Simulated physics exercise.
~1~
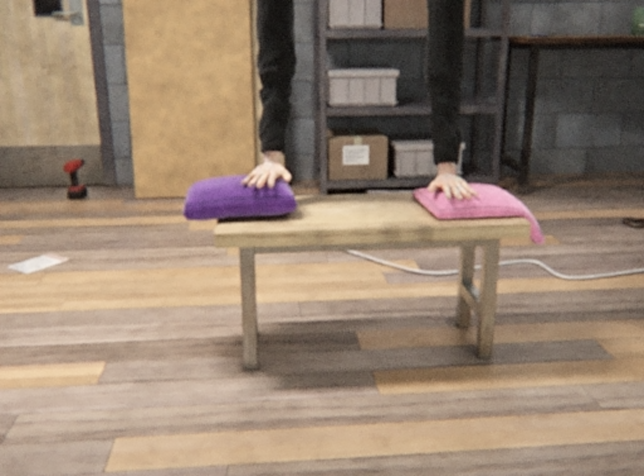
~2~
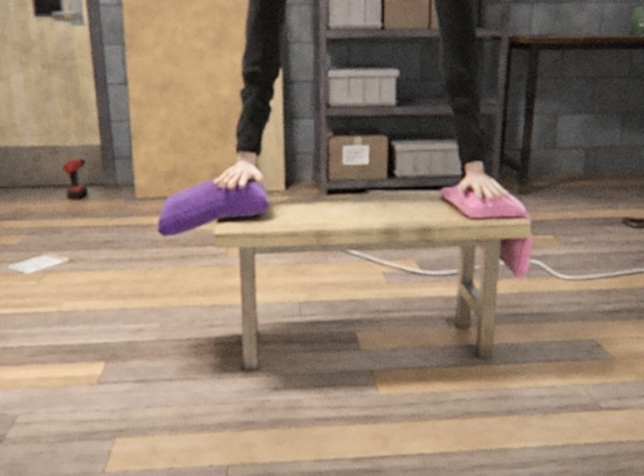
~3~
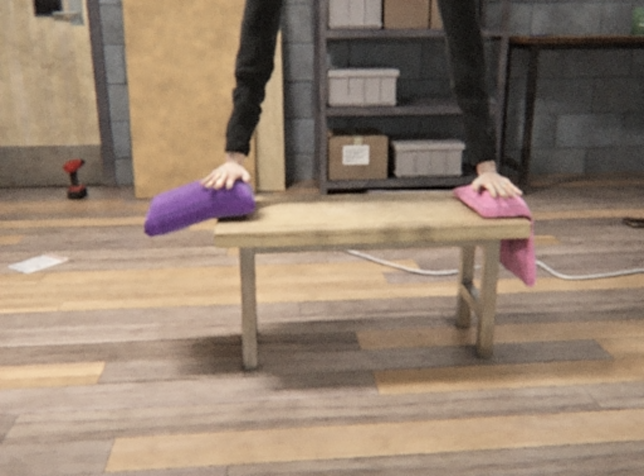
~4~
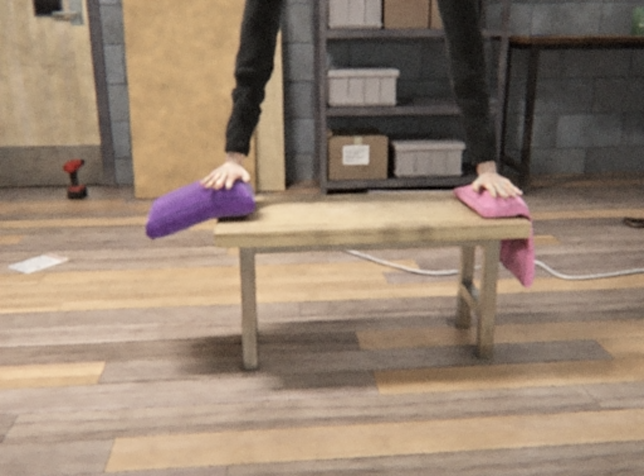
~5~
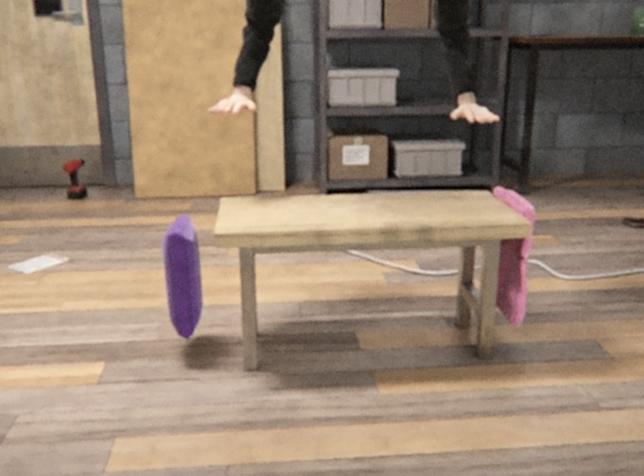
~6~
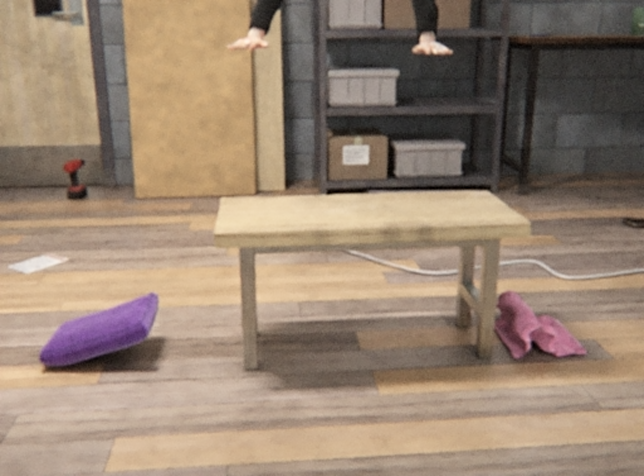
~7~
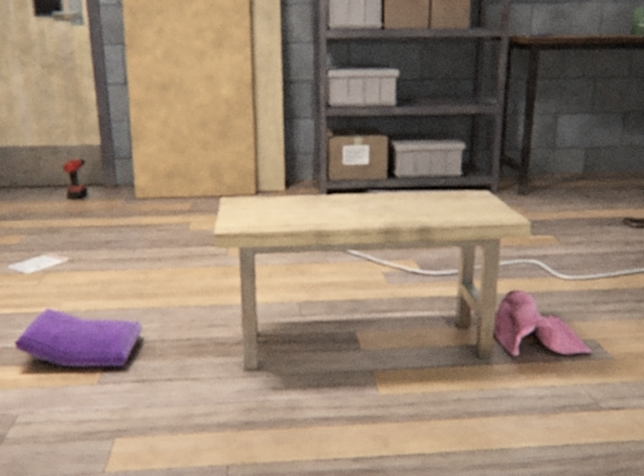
Purple soft bag and pink folded blanket, slid outward by two hands, dropping off opposite table ends and resting on the floor.
